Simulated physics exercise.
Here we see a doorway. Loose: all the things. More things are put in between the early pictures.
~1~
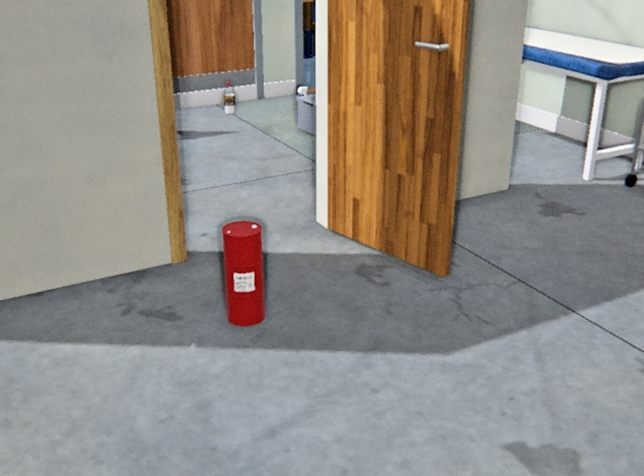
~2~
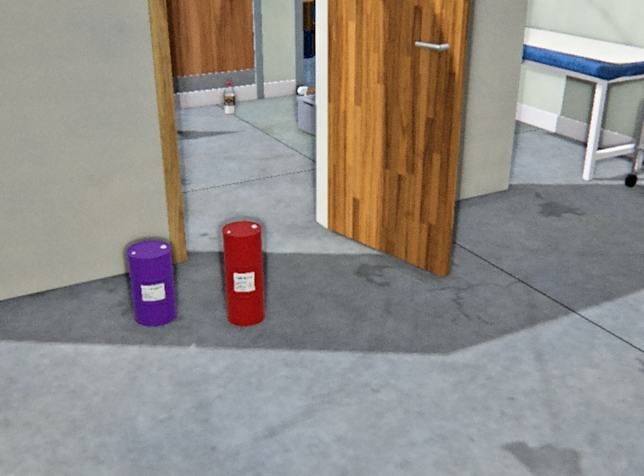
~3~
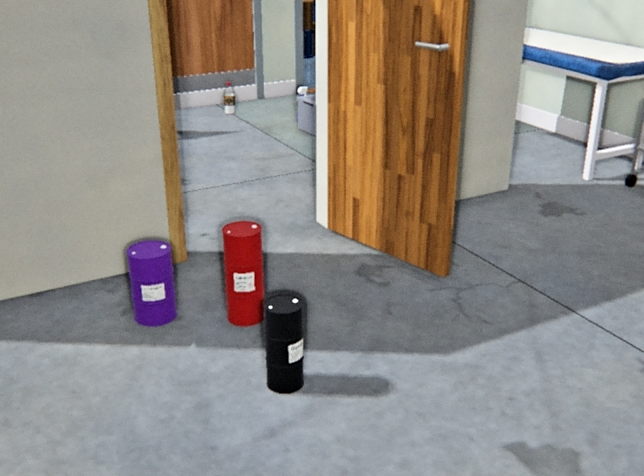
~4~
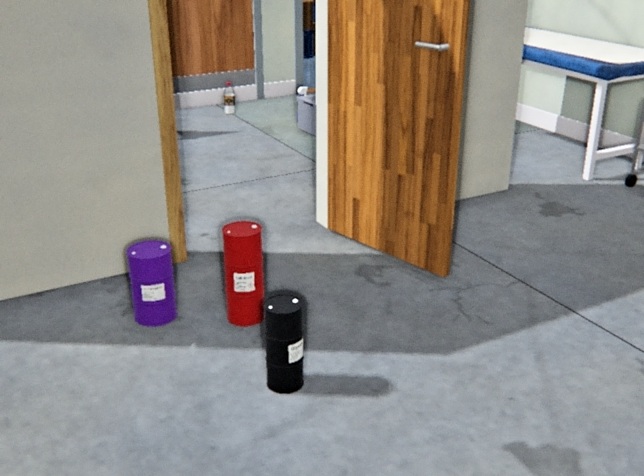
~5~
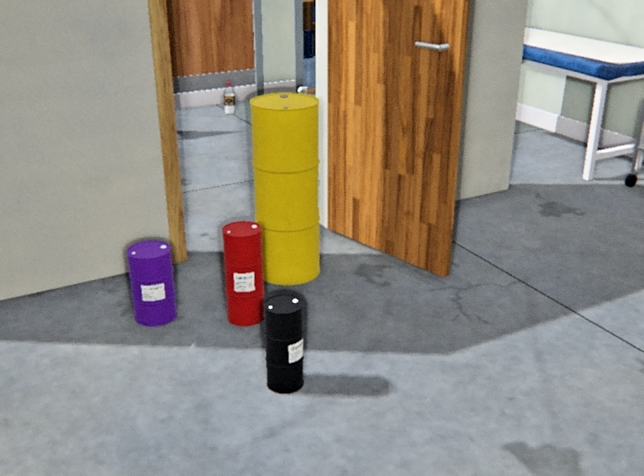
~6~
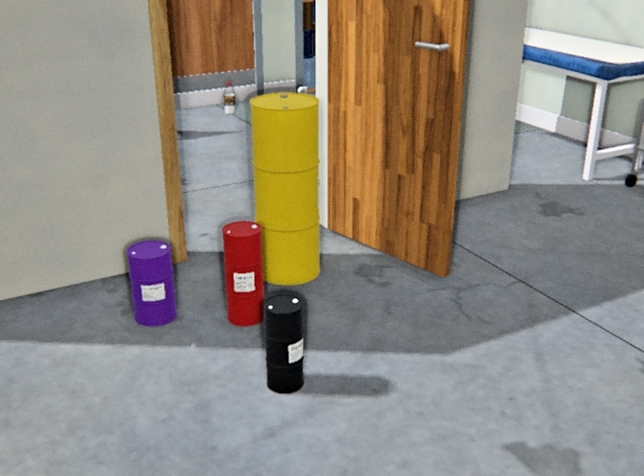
A wooden door stood wide open and still as a red canister was joined by a purple one on its left, then a black one in front, and finally a tall yellow drum behind.
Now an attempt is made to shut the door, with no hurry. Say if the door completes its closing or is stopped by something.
In the end the door is stopped.
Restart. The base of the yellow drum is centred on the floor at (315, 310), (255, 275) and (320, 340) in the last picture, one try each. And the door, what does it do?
In the first case it is blocked; in the second case it stops short; in the third case it shuts.
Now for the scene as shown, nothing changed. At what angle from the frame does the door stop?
The door ends up some 55° open.
Then, 0.80 s past the last view, open by 89°.
Then, 1.30 s past the last view, open by 70°.
Finally, open by 57°; all 4 still in place. Final places as the last picture's camera would see them, yellow drum near (285, 190).
